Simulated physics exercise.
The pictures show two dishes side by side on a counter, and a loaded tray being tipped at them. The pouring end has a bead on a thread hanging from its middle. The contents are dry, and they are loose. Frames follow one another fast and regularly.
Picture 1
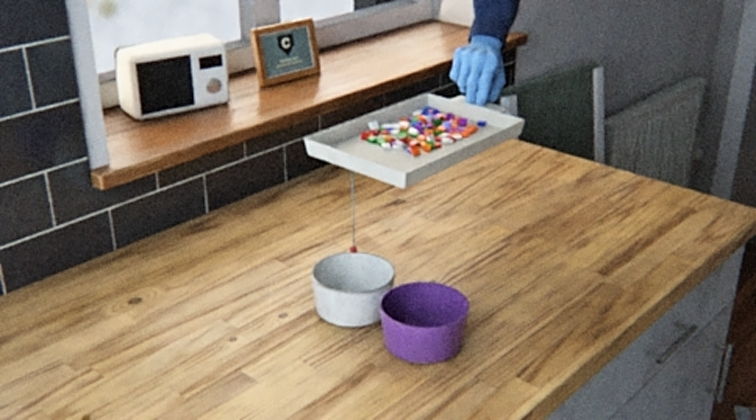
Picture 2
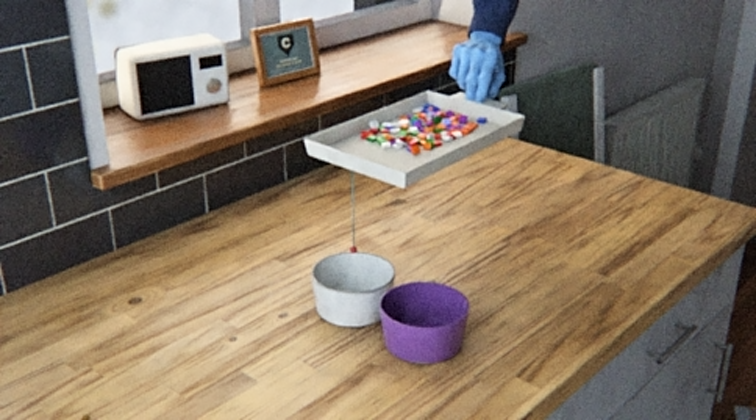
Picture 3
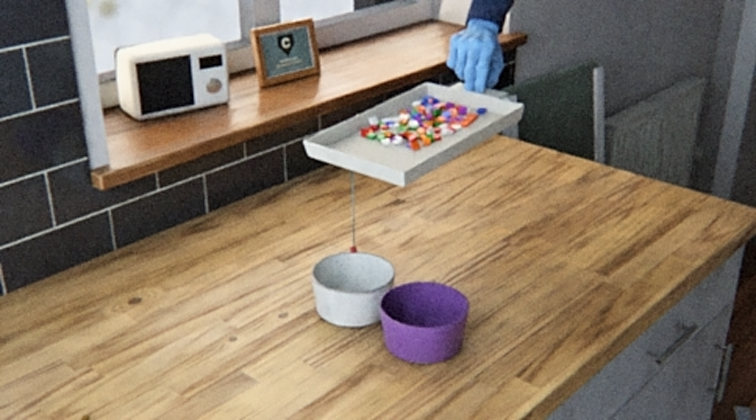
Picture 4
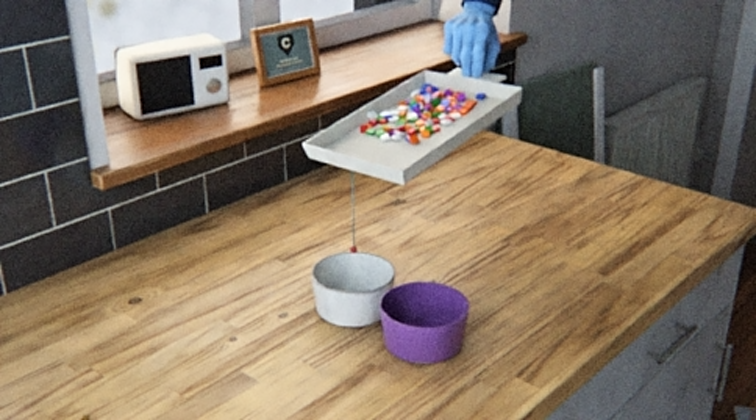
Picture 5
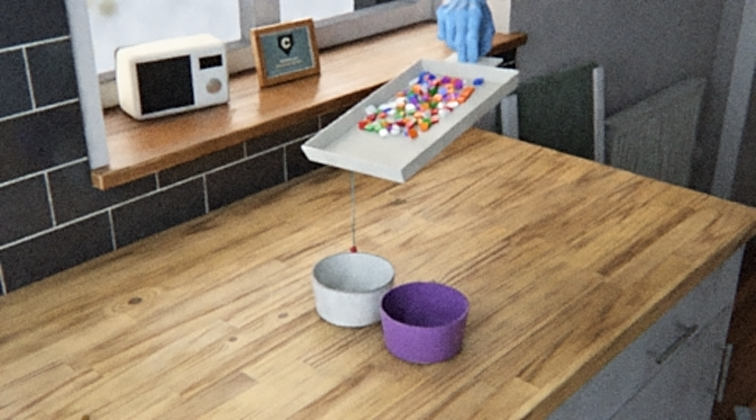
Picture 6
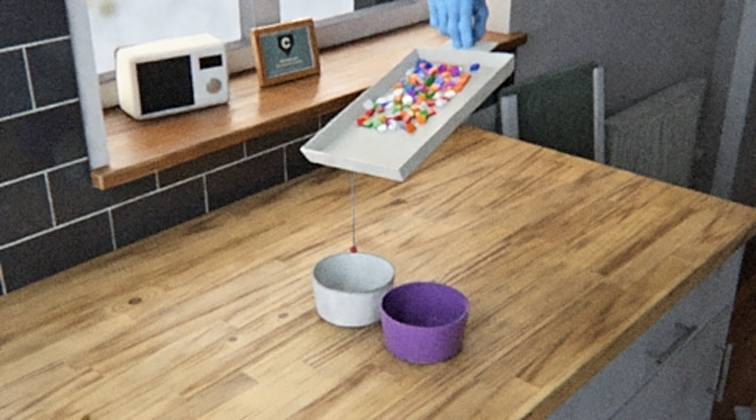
On a wooden kitchen counter, a blue-gloved hand gradually raised the far end of a tray of colourful small pieces, tilting it toward its near left corner above a pale dish and a purple one.
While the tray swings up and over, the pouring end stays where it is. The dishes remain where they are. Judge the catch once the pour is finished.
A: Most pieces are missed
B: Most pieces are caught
A, most pieces are missed.
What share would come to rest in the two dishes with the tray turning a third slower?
That comes out at roughly 10 per cent.
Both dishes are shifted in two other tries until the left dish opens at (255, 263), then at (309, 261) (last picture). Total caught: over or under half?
At place one not up to half; at place two in excess of half.
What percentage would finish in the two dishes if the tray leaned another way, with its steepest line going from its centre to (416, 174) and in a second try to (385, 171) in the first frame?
50 % then 70 %, roughly.
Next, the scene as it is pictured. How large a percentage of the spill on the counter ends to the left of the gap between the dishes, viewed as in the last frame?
It amounts to some 100 percent.
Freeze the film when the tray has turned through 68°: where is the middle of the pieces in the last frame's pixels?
Roughly at (325, 151).
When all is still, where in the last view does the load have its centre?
The centre comes to rest near (292, 286).
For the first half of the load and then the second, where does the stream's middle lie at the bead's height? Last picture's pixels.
Around (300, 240) and then (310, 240).
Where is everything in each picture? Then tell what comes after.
Corners of the pouring end near (309, 139) and (404, 172), level; middle of the load near (429, 131), mosaic tiles; left dish near (324, 302); right dish near (395, 337); bead on its thread near (354, 250), in the first picture.
Corners of the pouring end near (308, 139) and (404, 171), level; middle of the load near (429, 129), in the second picture.
Corners of the pouring end near (307, 141) and (403, 170), tipped barely, lowest at the left corner; middle of the load near (429, 123), in the third picture.
Corners of the pouring end near (306, 143) and (401, 169), tipped a little, lowest at the left corner; middle of the load near (428, 114), in the fourth picture.
Corners of the pouring end near (305, 145) and (399, 168), tipped clearly, lowest at the left corner; middle of the load near (425, 104), in the fifth picture.
Corners of the pouring end near (305, 148) and (397, 167), tipped clearly, lowest at the left corner; middle of the load near (422, 95); left dish near (324, 302); right dish near (395, 337), in the sixth picture.
Shortly afterwards, tray tipped steeply; all but a few on the tray; only a few in the air.
Next, tray tipped past a quarter turn; near a third on the tray; only a few in the left dish; near half outside both; near a quarter in the air.
Some moments later, tray tipped past a quarter turn; a little in the left dish; all but a few outside both.
In the end, tray tipped past a quarter turn; none at all in the right dish; a little in the left dish; all but a few outside both.
